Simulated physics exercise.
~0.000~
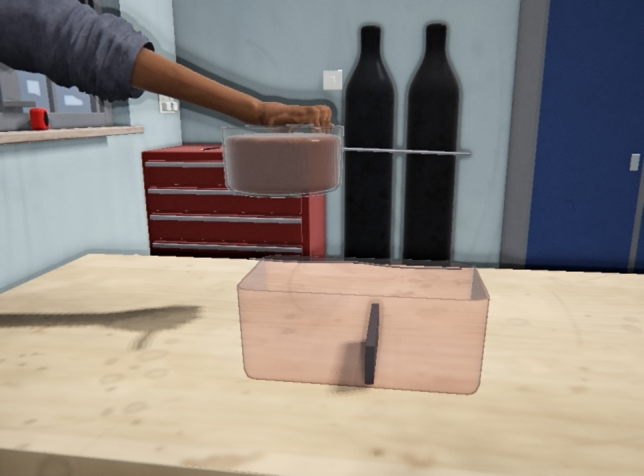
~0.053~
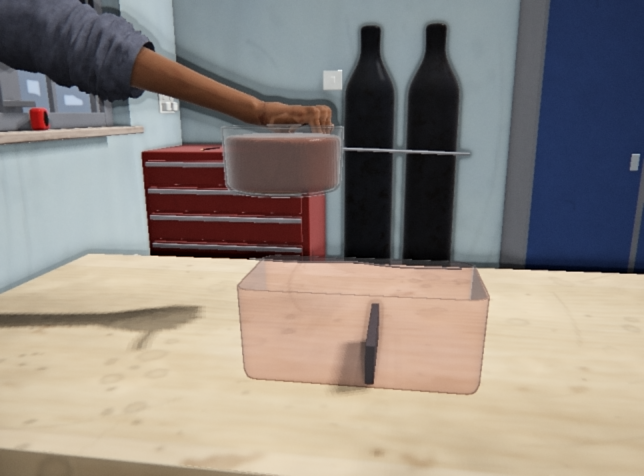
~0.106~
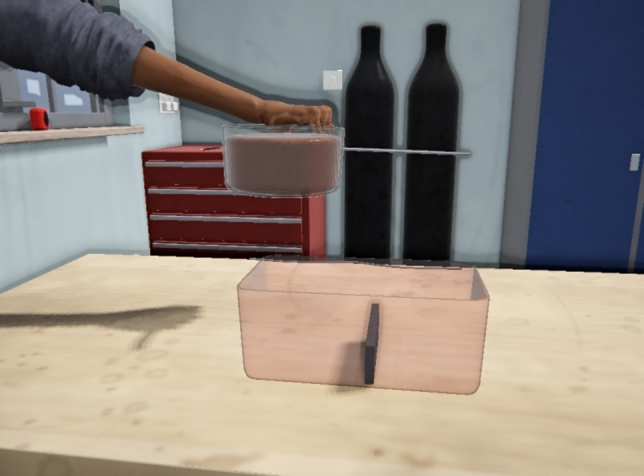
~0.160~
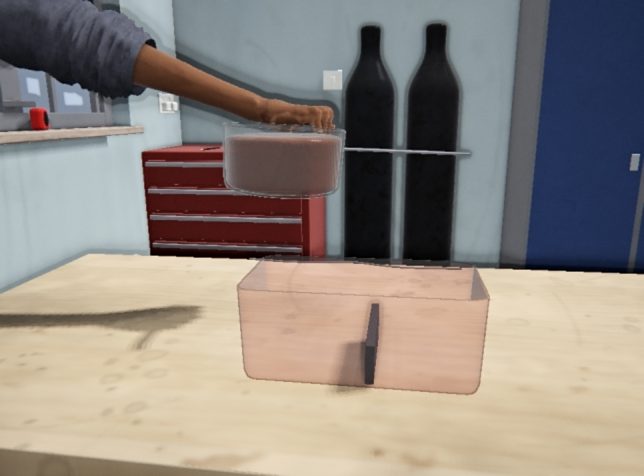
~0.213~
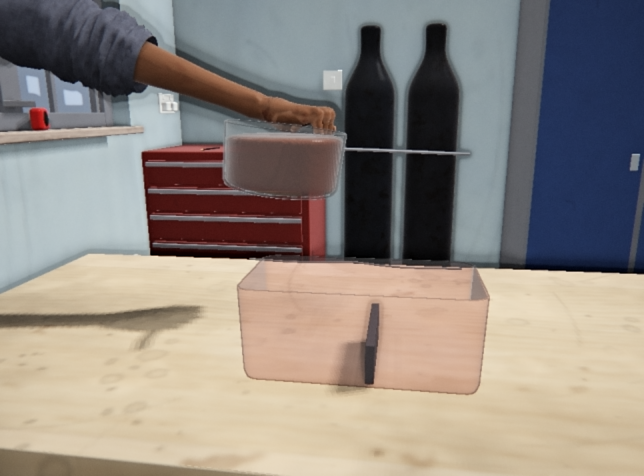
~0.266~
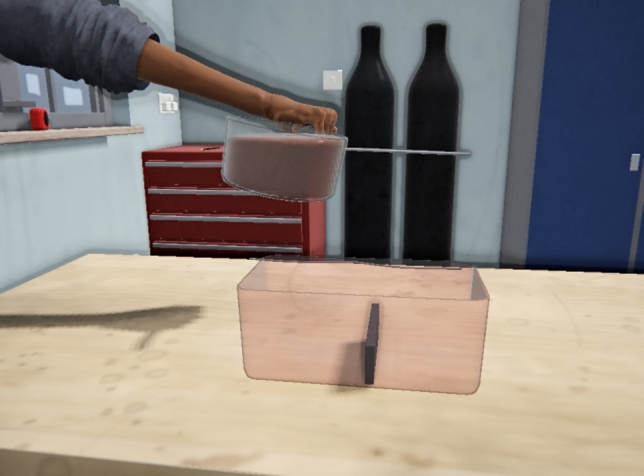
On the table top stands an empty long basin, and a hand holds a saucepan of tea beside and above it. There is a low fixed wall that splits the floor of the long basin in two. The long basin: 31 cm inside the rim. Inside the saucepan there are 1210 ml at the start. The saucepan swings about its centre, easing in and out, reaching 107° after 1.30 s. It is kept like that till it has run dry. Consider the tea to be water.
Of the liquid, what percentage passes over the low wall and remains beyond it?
The far part has about 73 per cent.
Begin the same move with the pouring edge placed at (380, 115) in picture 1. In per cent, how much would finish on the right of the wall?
Then I'd expect something near 85 per cent.
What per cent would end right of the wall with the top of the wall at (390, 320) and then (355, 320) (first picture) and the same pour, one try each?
60 per cent first, 90 per cent second.
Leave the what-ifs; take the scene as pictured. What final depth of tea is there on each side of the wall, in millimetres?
Once settled, the left stands around 12 mm and the right around 44 mm.
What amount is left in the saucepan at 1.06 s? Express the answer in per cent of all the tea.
Share remaining: Approx. 10 %.
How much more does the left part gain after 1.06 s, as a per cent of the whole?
That is roughly 18 in a hundred of the whole.
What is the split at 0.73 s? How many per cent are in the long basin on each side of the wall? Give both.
Left: Around 1. Right: Around 12.
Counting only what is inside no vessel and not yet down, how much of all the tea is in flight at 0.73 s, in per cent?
At that moment, about 30 percent.
By 0.73 s the tilt is 63° and 56 per cent is still to pour, 1 is left of the wall and 12 right of it.
By 1.06 s the tilt is 99° and 10 per cent is still to pour, 9 is left of the wall and 71 right of it.
By 1.42 s the tilt is 107° and 0 per cent is still to pour, 25 is left of the wall and 73 right of it.
By 1.80 s the tilt is 107° and 0 per cent is still to pour, 26 is left of the wall and 73 right of it.
At rest 26 per cent lies left of the wall, 73 right of it and 1 outside.
